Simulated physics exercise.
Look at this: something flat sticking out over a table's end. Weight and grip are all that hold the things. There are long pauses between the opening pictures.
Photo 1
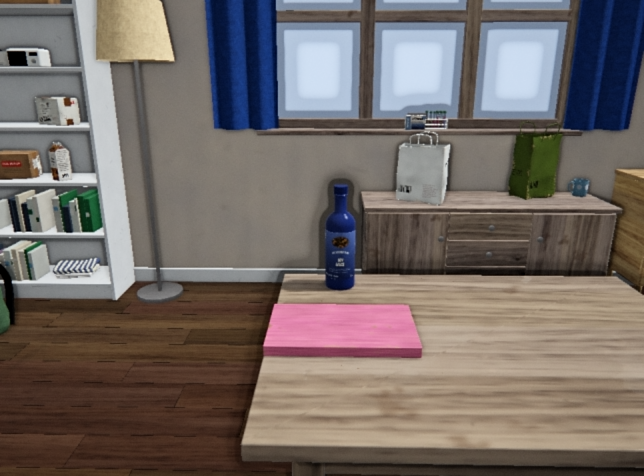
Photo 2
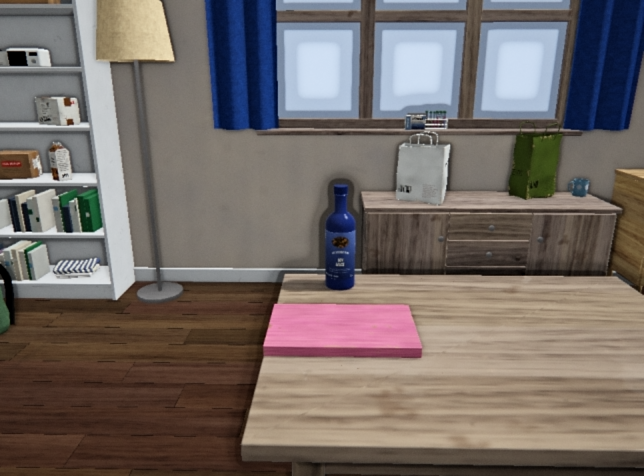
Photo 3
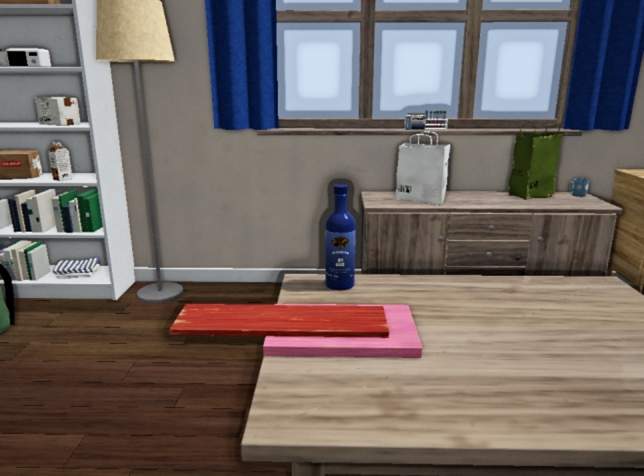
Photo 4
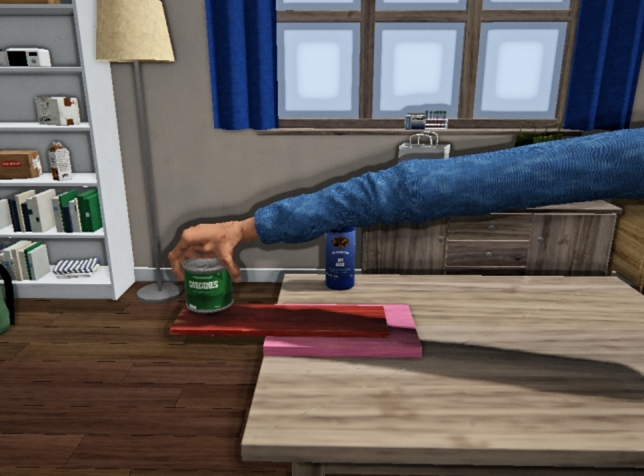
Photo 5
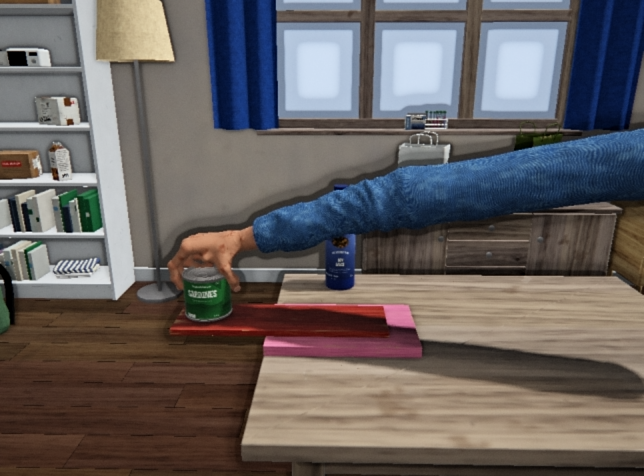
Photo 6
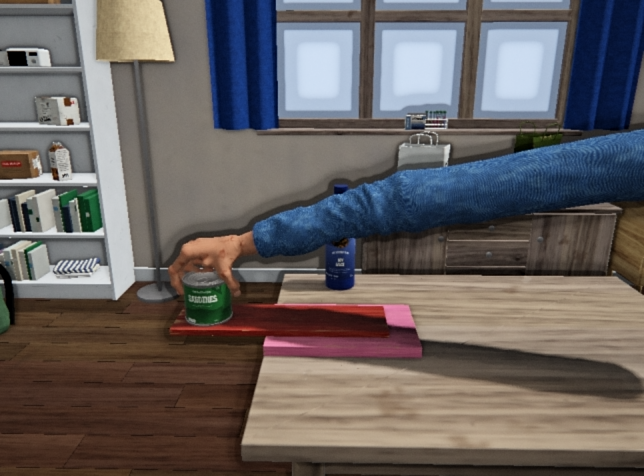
A hand lowers a green tin onto the left end of an overhanging red plank.
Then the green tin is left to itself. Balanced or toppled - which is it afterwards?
Toppled.
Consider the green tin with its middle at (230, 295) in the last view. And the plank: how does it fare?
It falls.
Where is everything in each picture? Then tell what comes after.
In the first frame, the last thing is not in view yet.
In the second frame, the last thing is not in view yet; pink slab (342, 329).
In the third frame, the last thing is not in view yet; blue bottle (340, 237).
The fourth frame shows still above its spot; green tin (209, 283); red plank (282, 320).
The fifth frame shows still above its spot; green tin (208, 292); pink slab (342, 329).
The sixth frame shows set down, still held; green tin (208, 297); blue bottle (340, 237).
Then, 0.40 s past the last view, green tin now down on the floor or falling; red plank rocked 73° from its first pose.
Then, 0.60 s past the last view, red plank now down on the floor or falling.
Then, 0.80 s past the last view, things are still on the move.
Then, 1.00 s past the last view, as before.
Finally, down on the floor or falling, red plank and green tin; the other 2 still in place. The plank tips off the edge.
